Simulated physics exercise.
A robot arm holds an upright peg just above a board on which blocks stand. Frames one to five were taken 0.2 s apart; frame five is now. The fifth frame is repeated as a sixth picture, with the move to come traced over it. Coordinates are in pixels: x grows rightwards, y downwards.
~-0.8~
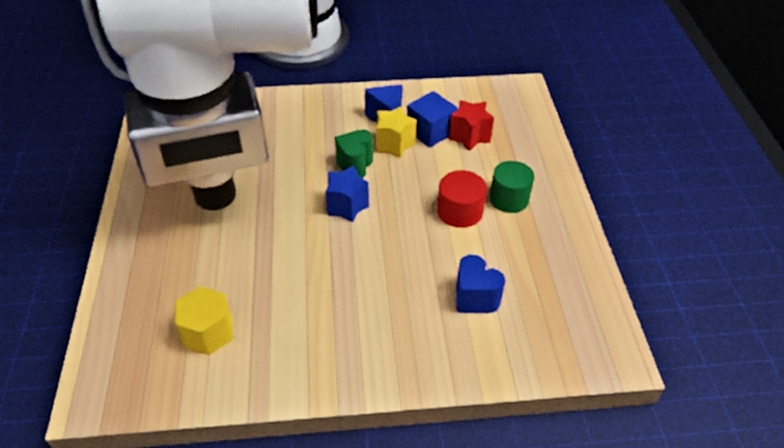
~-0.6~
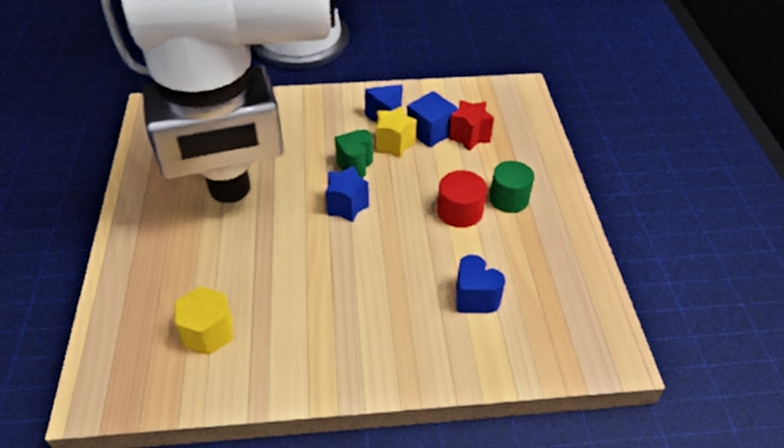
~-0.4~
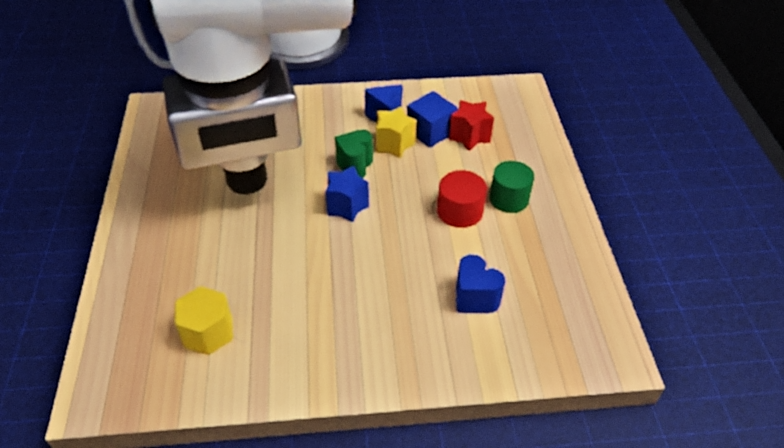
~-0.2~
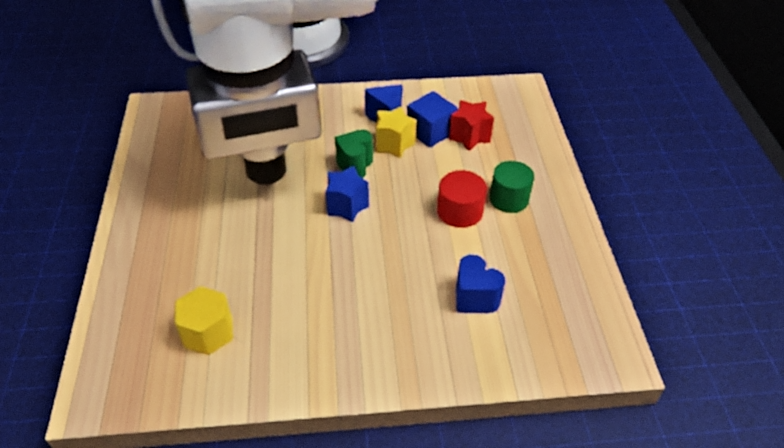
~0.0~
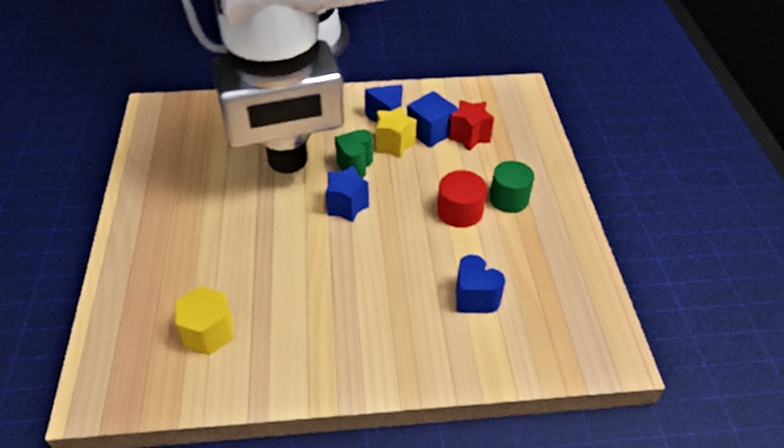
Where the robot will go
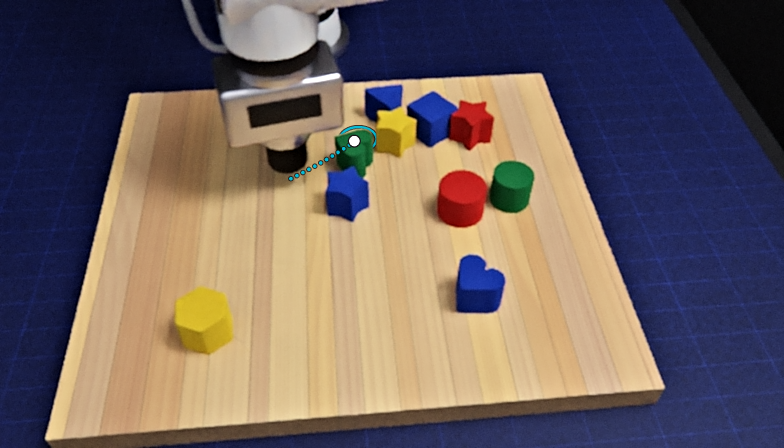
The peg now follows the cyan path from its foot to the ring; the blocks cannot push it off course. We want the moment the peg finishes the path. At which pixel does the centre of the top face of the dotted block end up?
It comes to (372, 137).
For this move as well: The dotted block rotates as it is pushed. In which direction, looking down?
If we look at it from overhead, the dotted block pivots clockwise.
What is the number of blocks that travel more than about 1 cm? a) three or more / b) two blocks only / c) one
The answer is c.
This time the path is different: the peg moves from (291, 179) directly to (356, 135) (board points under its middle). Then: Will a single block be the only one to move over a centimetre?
Answer: Yes.
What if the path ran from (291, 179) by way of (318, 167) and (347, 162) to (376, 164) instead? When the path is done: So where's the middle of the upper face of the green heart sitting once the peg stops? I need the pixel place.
Around (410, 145).
Drawn move, from (291, 179) via (327, 159), ending at (358, 139); the dot is on the green heart.
On the path given first. Halfway along, peg at (326, 142); green heart at (360, 140), turned 20° clockwise.
At the end, peg at (358, 122); green heart at (372, 137), turned 65° clockwise; yellow star-shaped block still.
